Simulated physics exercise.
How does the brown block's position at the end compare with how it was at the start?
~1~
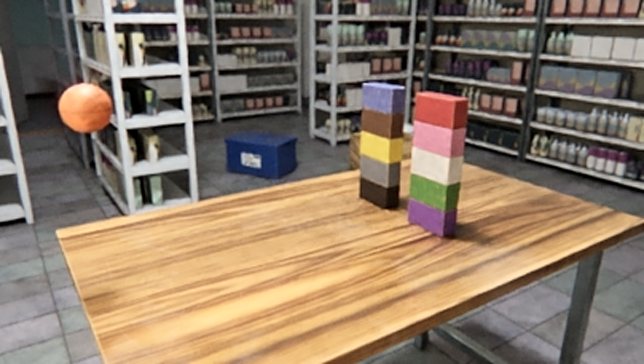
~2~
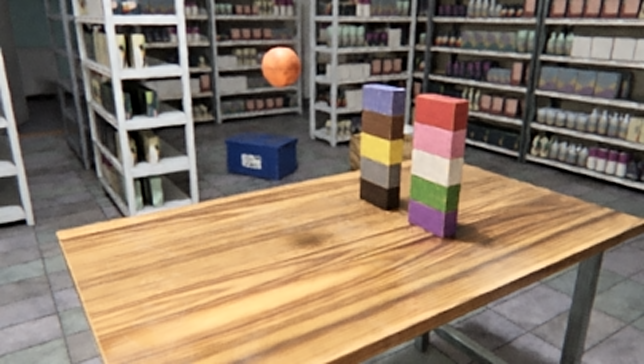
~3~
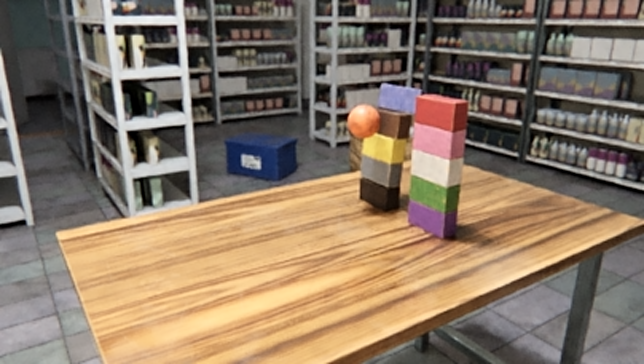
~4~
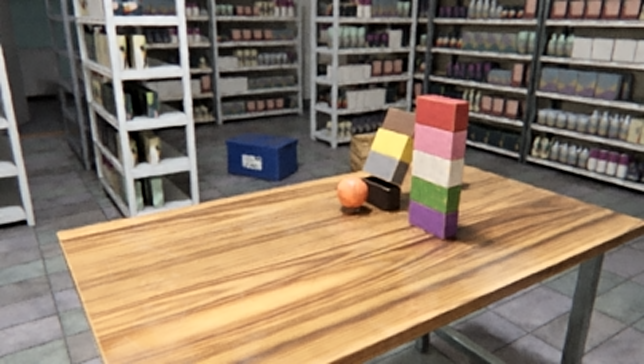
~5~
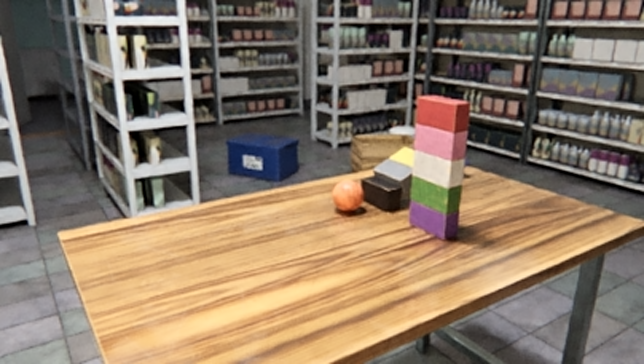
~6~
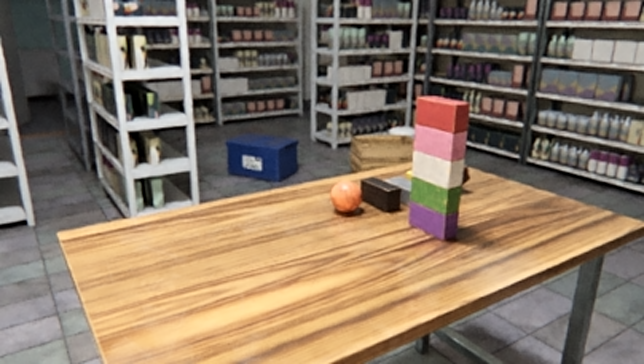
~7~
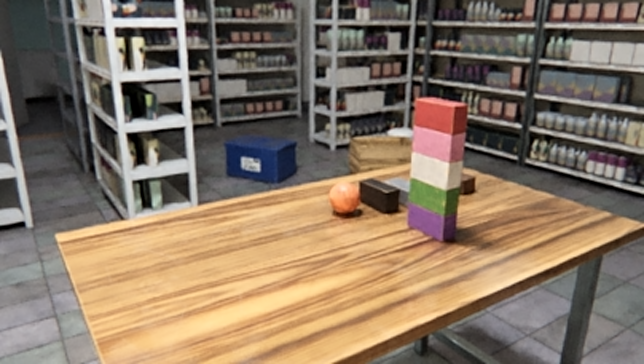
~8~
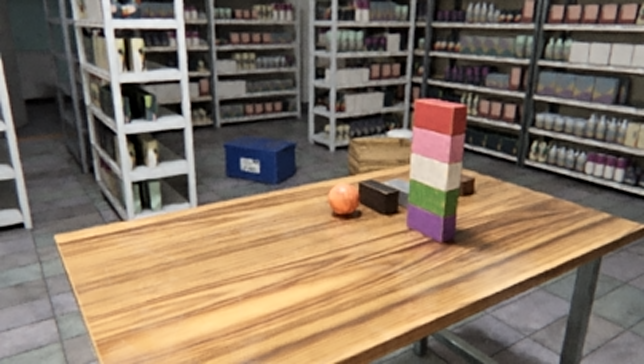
At the start the brown block sits upright in the left stack, just under the blue one. By the end it lies on its side on the table, behind the stack that is still standing.
